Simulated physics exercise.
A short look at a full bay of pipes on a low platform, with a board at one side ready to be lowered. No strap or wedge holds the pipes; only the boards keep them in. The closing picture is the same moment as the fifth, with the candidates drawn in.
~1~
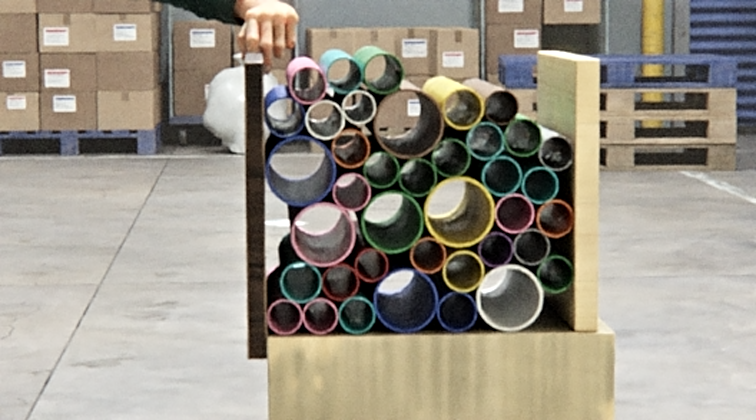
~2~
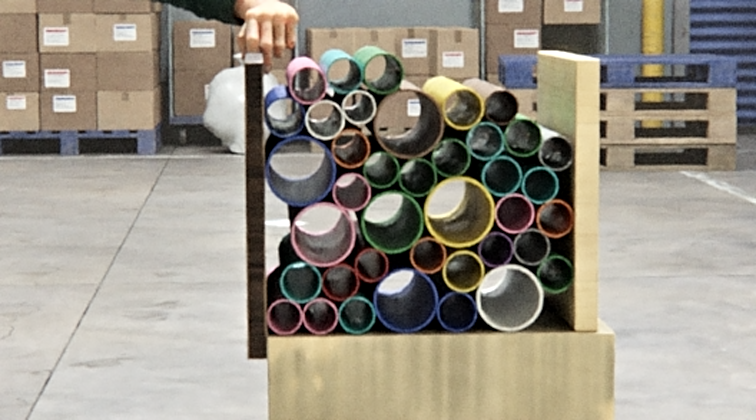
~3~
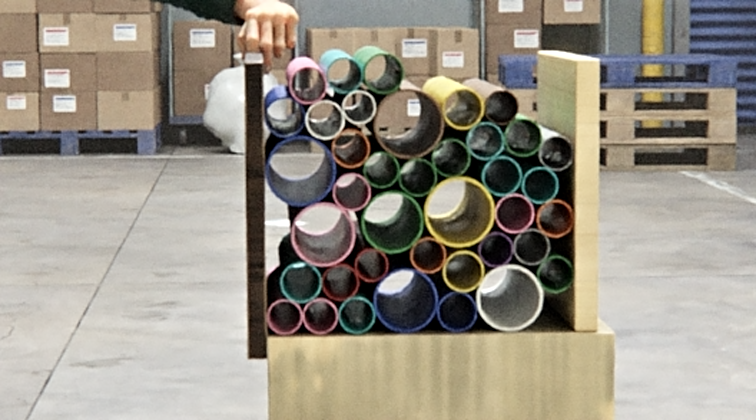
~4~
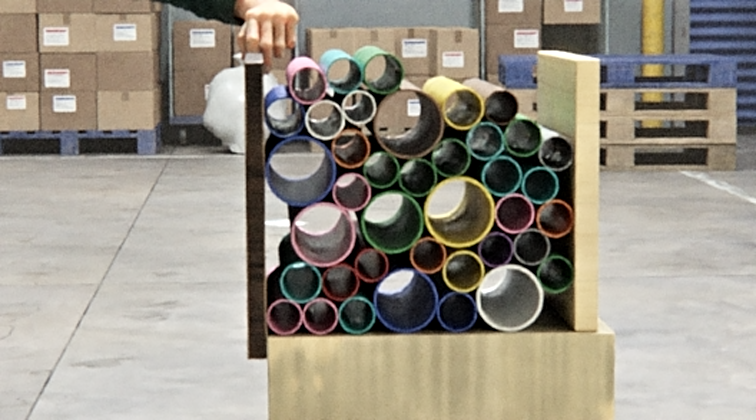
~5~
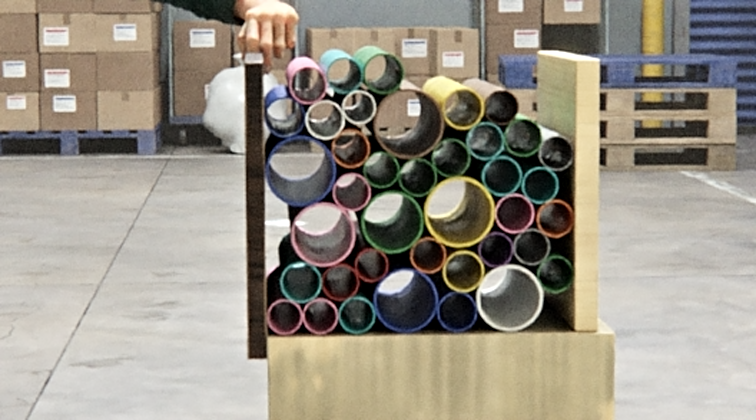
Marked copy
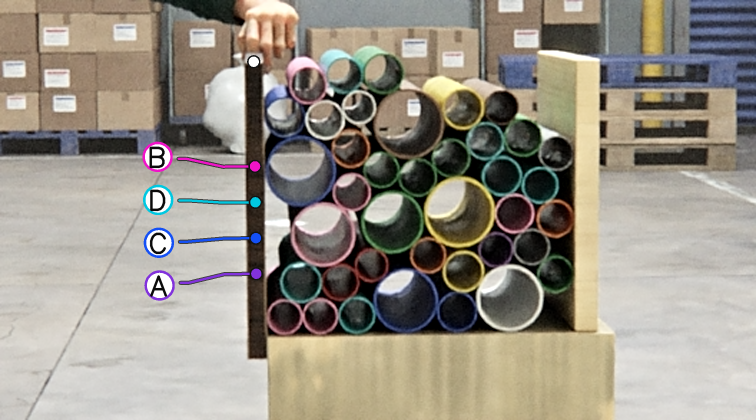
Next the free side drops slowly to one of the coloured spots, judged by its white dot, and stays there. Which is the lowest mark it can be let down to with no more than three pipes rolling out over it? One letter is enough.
Stop at D.
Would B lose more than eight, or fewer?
Fewer than eight.
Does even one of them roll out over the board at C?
At C: Yes.
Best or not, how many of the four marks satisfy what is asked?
Two of them.
On the marked copy, A at (256, 273); B at (255, 166); C at (256, 238); D at (255, 202); the white dot at (254, 62).
With D. Early on, top of the board (265, 127).
Further on, top of the board (266, 199).
At the end, top of the board (266, 201), two out over the board.
As for the rest, A more than three out over the board; B two out over the board; C more than three out over the board.
